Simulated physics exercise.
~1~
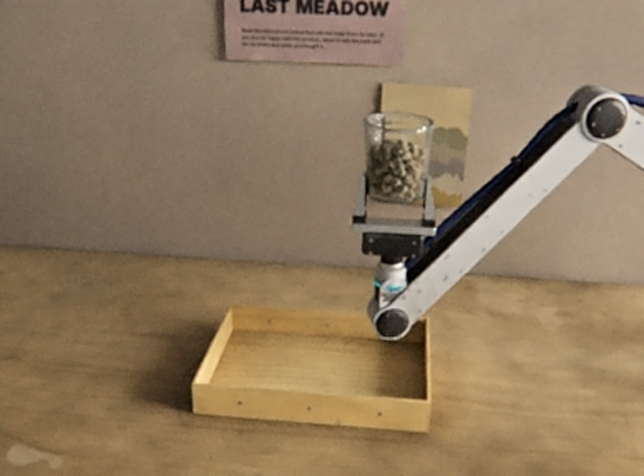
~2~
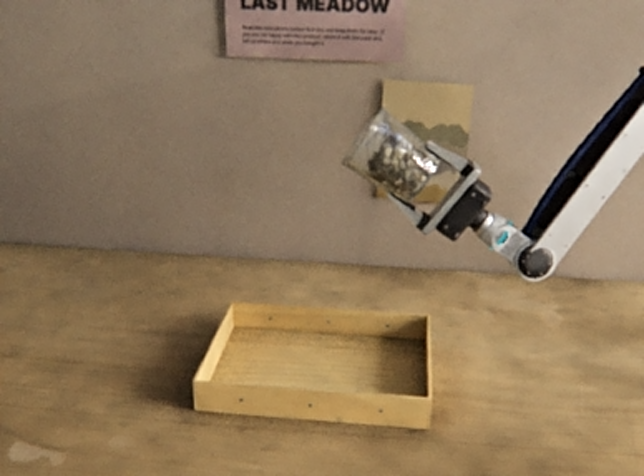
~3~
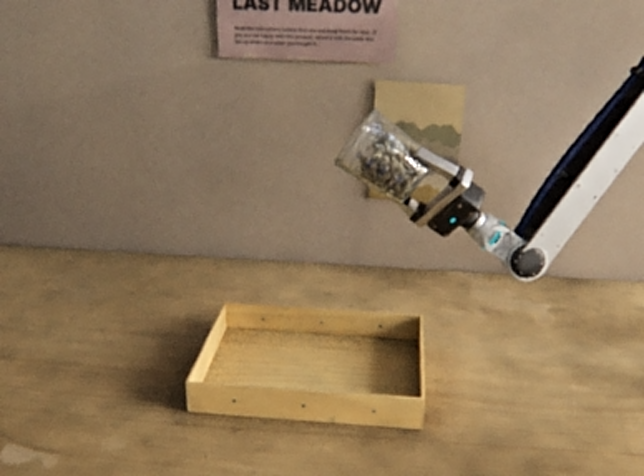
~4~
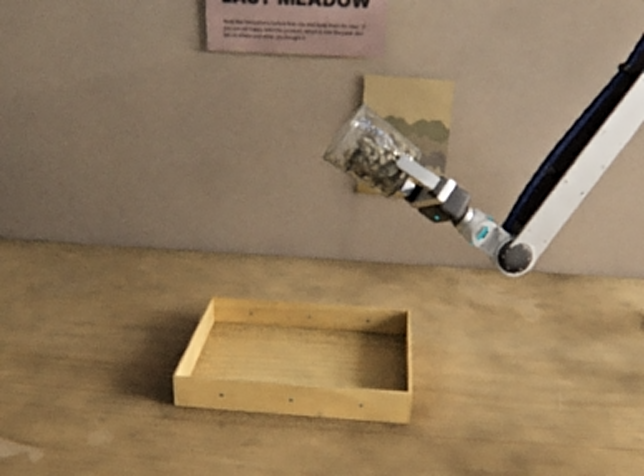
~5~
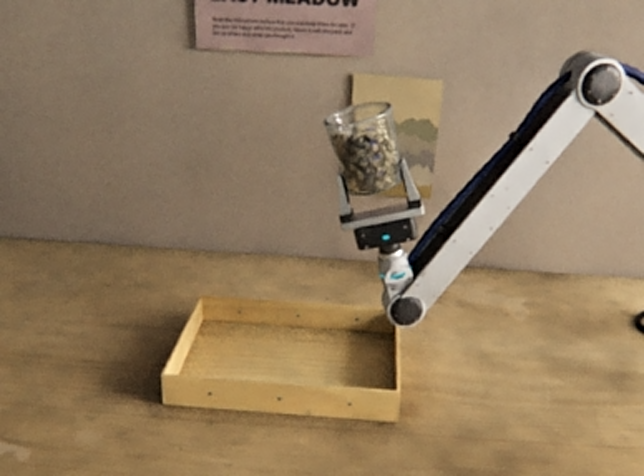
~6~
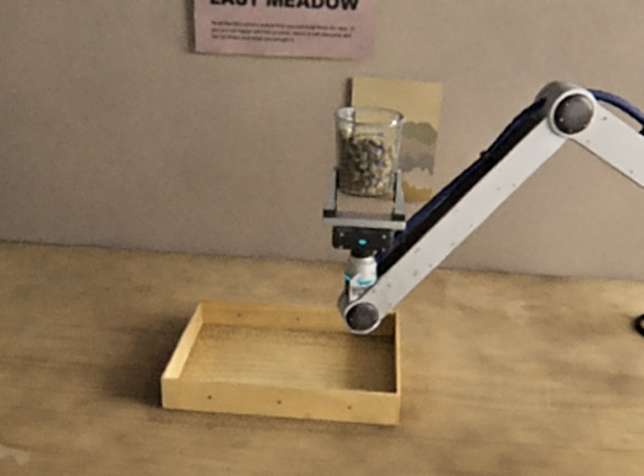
A robot arm tilts a clear cup of pebbles left, then returns it upright, still filled.
